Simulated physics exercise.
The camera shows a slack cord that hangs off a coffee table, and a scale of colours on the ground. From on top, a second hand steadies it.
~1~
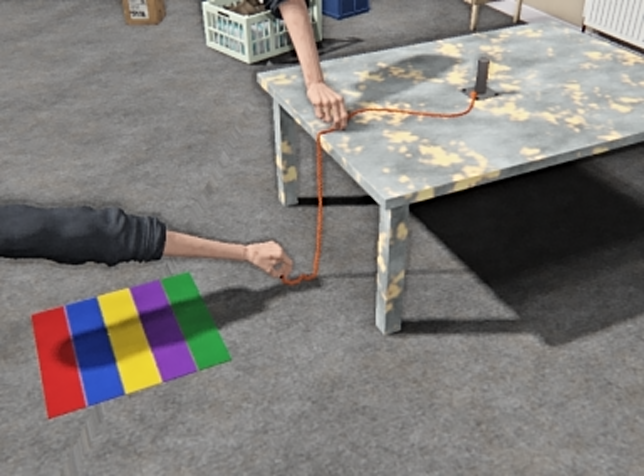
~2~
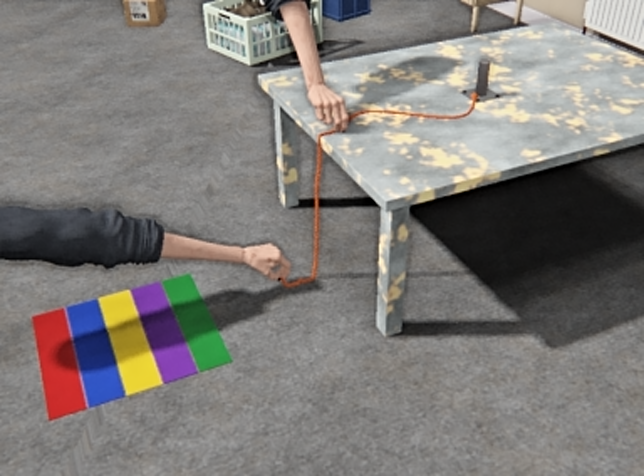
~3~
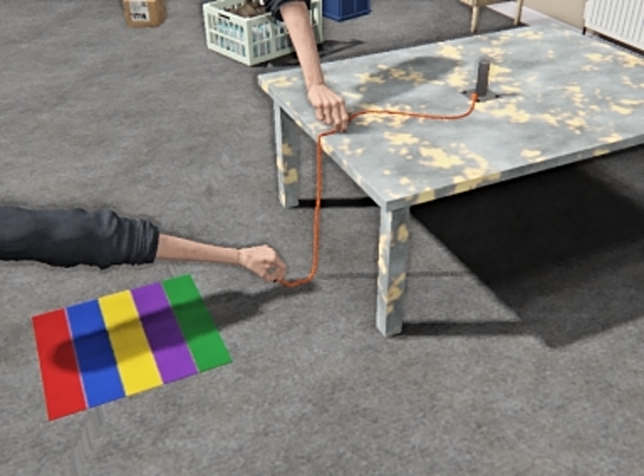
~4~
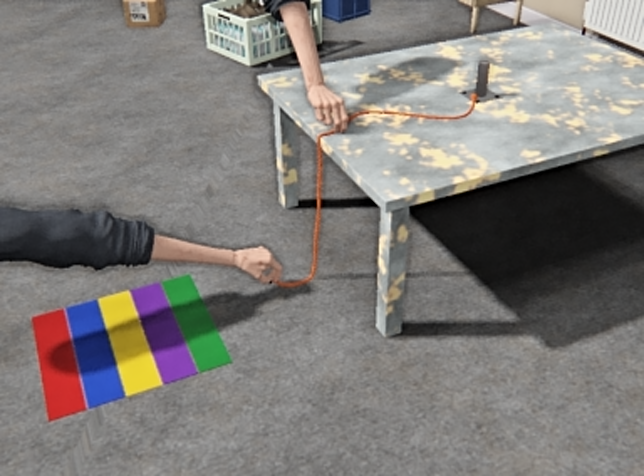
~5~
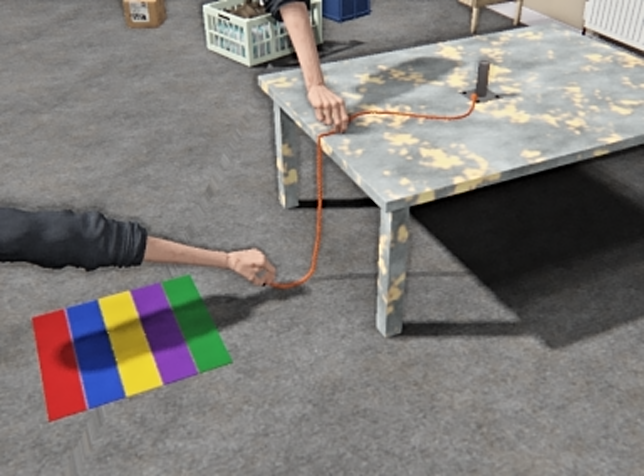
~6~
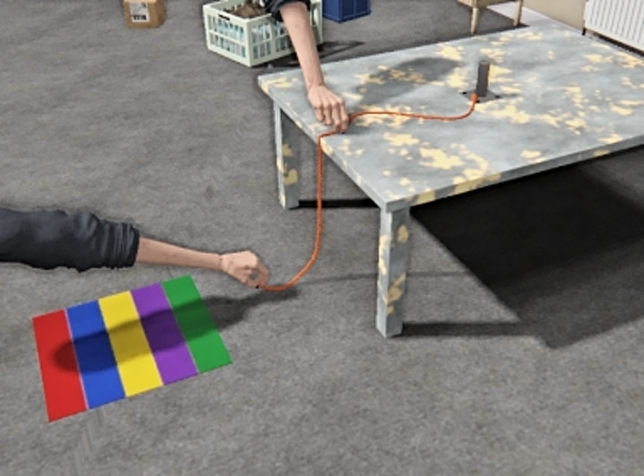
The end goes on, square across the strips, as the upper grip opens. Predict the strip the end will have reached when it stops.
I would say the yellow strip.
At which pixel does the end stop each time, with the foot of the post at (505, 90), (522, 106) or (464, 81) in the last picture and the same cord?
Approximate pixels in order: (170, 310), (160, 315), (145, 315).
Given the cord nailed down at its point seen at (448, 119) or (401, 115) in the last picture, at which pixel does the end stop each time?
I'd say about (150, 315) for the first and about (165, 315) for the second.
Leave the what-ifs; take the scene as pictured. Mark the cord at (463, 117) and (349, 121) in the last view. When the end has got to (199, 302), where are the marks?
First mark (430, 106), second mark (325, 134).
Early on, end near (199, 302); over green.
Midway, end near (154, 315); over purple.
At the end of the slack, end near (128, 323); over yellow. Over yellow.
